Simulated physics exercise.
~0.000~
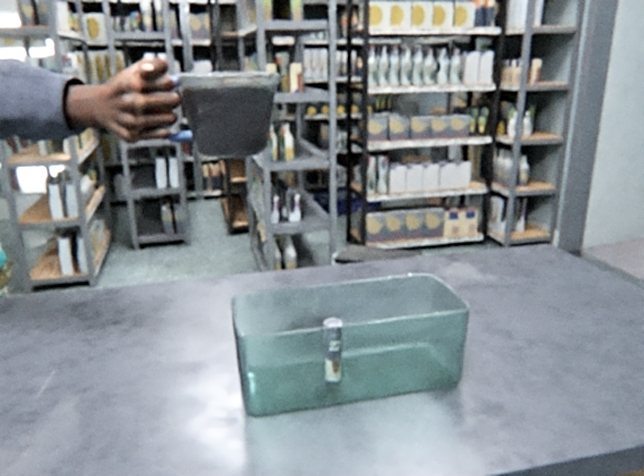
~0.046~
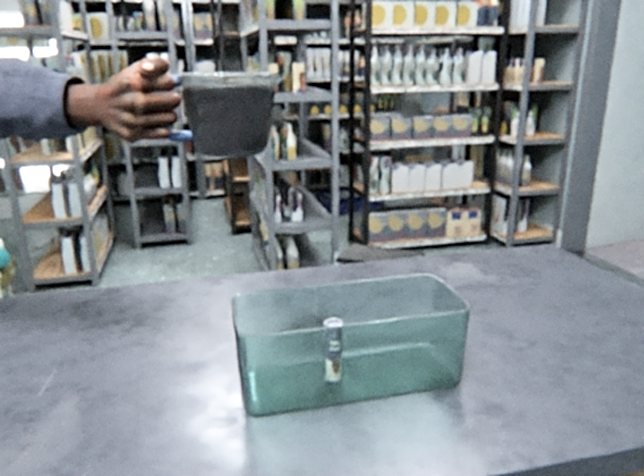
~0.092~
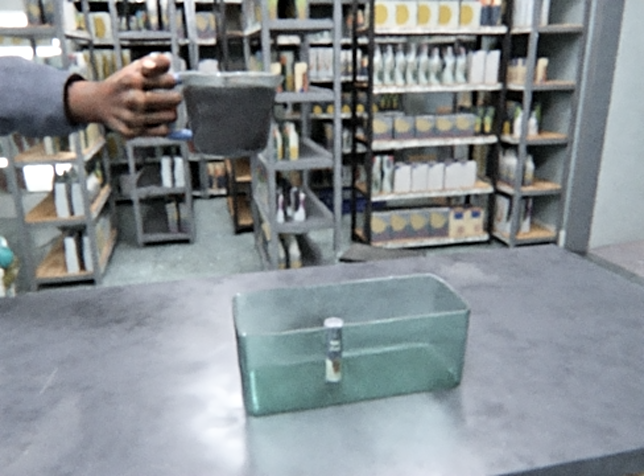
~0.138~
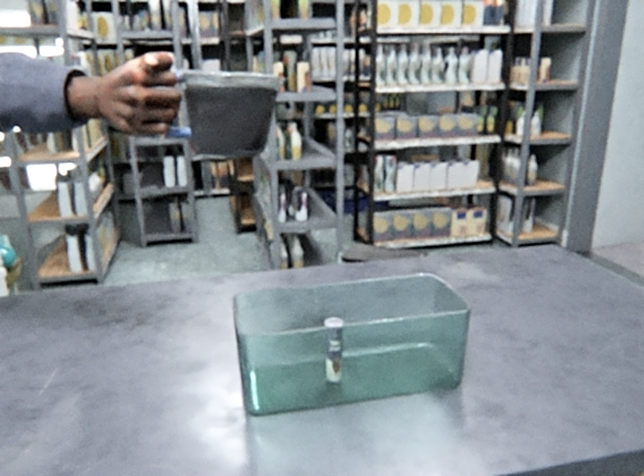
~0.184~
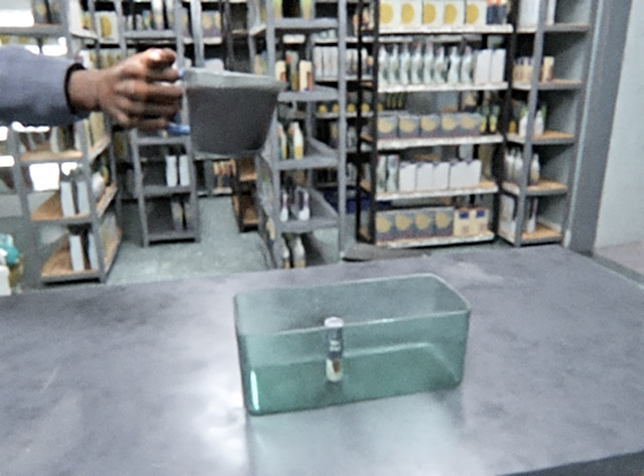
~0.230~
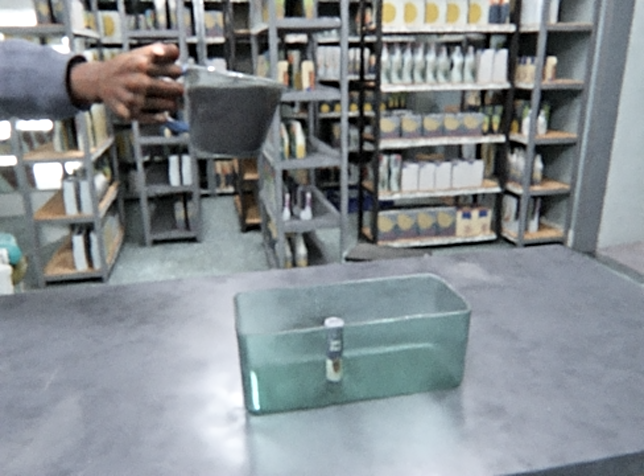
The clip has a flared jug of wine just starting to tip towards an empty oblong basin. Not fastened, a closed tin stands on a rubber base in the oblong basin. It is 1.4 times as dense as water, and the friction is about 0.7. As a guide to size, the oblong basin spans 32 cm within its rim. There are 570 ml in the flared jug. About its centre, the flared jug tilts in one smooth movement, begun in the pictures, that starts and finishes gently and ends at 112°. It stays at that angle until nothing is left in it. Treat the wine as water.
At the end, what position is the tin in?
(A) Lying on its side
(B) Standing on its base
Option B: Standing on its base.
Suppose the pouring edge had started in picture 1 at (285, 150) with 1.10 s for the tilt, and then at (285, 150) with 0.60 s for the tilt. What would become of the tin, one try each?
Run one: It tumbles. Run two: It tumbles.
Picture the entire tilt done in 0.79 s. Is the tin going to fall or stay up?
In that case the tin stays vertical.
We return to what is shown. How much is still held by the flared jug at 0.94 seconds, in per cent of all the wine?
Share remaining: Approx. 7 %.
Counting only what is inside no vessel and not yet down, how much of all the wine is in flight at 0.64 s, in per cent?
Some 34 % is the figure.
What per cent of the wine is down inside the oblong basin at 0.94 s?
About 66 %.
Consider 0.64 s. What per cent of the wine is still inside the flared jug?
Still held: Roughly 60 % of the total.
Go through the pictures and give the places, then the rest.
In the first picture, it leans 0°; its right rim is at (284, 74); the wine meets the walls at (182, 87) and (273, 86); the oblong basin's rim runs from (235, 316) to (451, 291); the tin's top is at (333, 325).
In the second picture, it leans 0°; its right rim is at (285, 75); the wine meets the walls at (183, 87) and (273, 85).
In the third picture, it leans 2°; its right rim is at (286, 76); the wine meets the walls at (184, 87) and (273, 85).
In the fourth picture, it leans 4°; its right rim is at (288, 79); the wine meets the walls at (186, 87) and (275, 87).
In the fifth picture, it leans 8°; its right rim is at (289, 82); the wine meets the walls at (187, 86) and (278, 87).
In the sixth picture, it leans 12°; its right rim is at (291, 87); the wine meets the walls at (190, 87) and (281, 87).
Then, 0.64 s in, the tilt is 70° and 61 per cent is still to pour; the tin stands where it began.
Then, 0.94 s in, the tilt is 106° and 7 per cent is still to pour; the tin stands where it began.
Then, 1.26 s in, the tilt is 112° and 0 per cent is still to pour; the tin stands where it began.
Then, 1.60 s in, the tilt is 112° and 0 per cent is still to pour; the tin stands where it began.
Finally, the tin stands where it began.
